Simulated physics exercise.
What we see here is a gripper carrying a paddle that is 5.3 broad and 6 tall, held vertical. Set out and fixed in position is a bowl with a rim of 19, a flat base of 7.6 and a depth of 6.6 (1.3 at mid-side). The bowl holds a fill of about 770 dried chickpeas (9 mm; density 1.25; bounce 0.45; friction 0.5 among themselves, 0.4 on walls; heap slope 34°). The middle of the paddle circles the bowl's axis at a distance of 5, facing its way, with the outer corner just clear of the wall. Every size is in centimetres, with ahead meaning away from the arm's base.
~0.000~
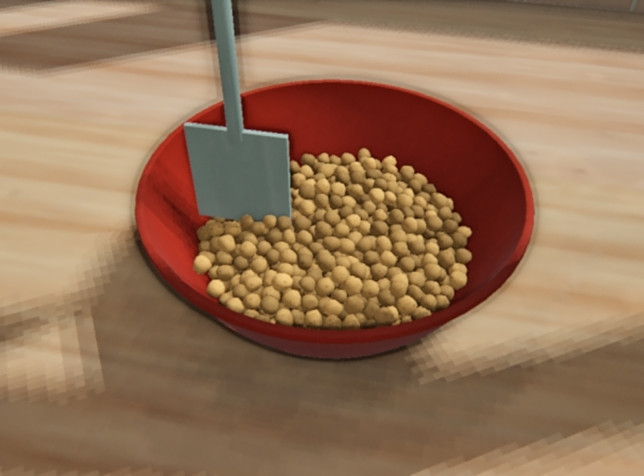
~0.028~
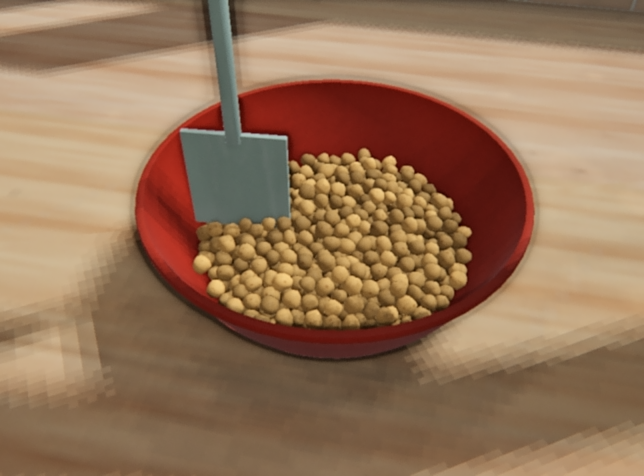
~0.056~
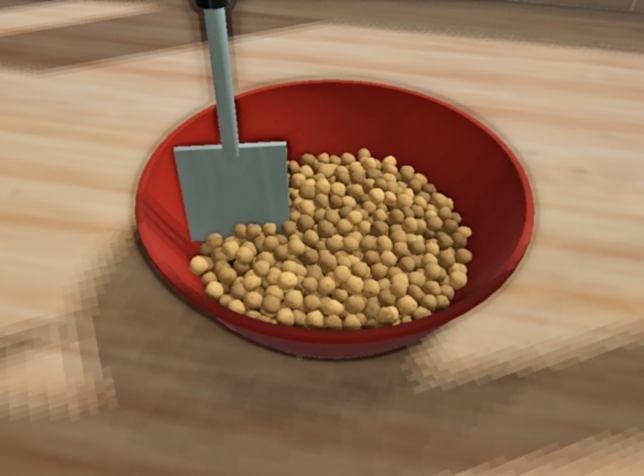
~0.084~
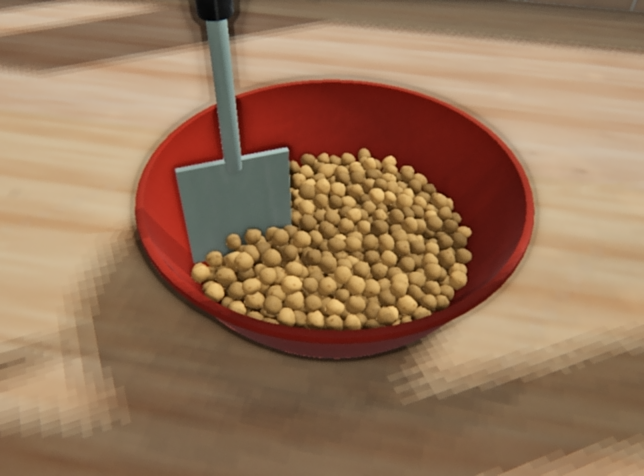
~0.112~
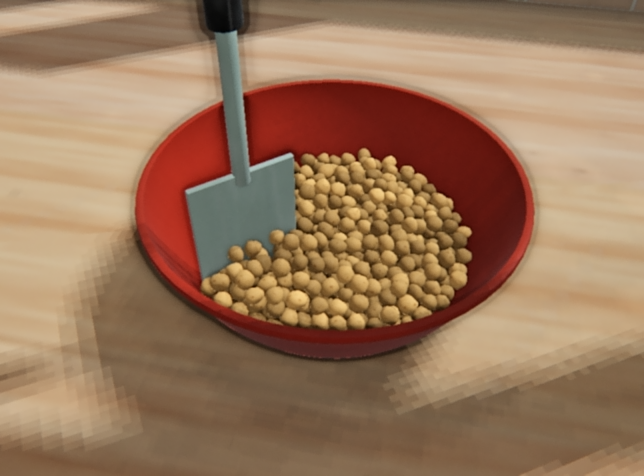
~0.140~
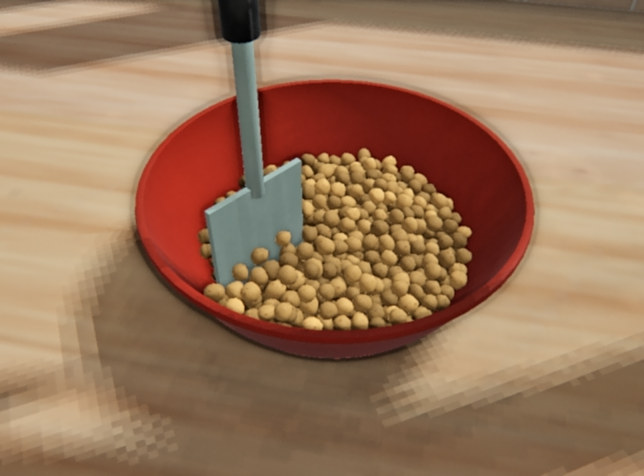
A flat grey paddle with a black handle swept slowly along the left side of a red bowl of chickpeas, coming toward the viewer and turning as it pushed a few of them aside.
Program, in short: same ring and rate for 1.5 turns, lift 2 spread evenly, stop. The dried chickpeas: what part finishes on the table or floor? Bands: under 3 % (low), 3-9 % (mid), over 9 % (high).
Low.
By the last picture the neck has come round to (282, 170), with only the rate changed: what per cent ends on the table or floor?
Close to 5 in a hundred.
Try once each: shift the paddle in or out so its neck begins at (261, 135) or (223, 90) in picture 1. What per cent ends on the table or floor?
Around 5 per cent on the first try, around 0 per cent on the second.
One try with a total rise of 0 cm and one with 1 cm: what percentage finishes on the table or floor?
Estimates: 10 % then 5 %.
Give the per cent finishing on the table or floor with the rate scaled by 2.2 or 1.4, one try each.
Estimates in order: Near 10 % and near 5 %.
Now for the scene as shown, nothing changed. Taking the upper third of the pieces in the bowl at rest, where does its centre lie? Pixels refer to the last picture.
Close to (320, 219).
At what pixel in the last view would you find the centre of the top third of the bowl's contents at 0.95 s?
I'd point to about (315, 219).
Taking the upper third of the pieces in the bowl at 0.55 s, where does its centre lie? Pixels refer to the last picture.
The top third is centred near (357, 183) in the last picture.
After 0.55 s, 246° round, highest piece 8 above the table; 759 in the bowl, 6 on the table or floor, 2 in flight or on the tool.
After 0.95 s, 76° round, highest piece 5 above the table; 758 in the bowl, 9 on the table or floor.
After 1.35 s, 180° round, highest piece 5 above the table; 758 in the bowl, 9 on the table or floor.
After 2.05 s, 180° round, highest piece 5 above the table; 758 in the bowl, 9 on the table or floor.
At rest, 758 in the bowl, 9 on the table or floor. That is 1 % on the table or floor.
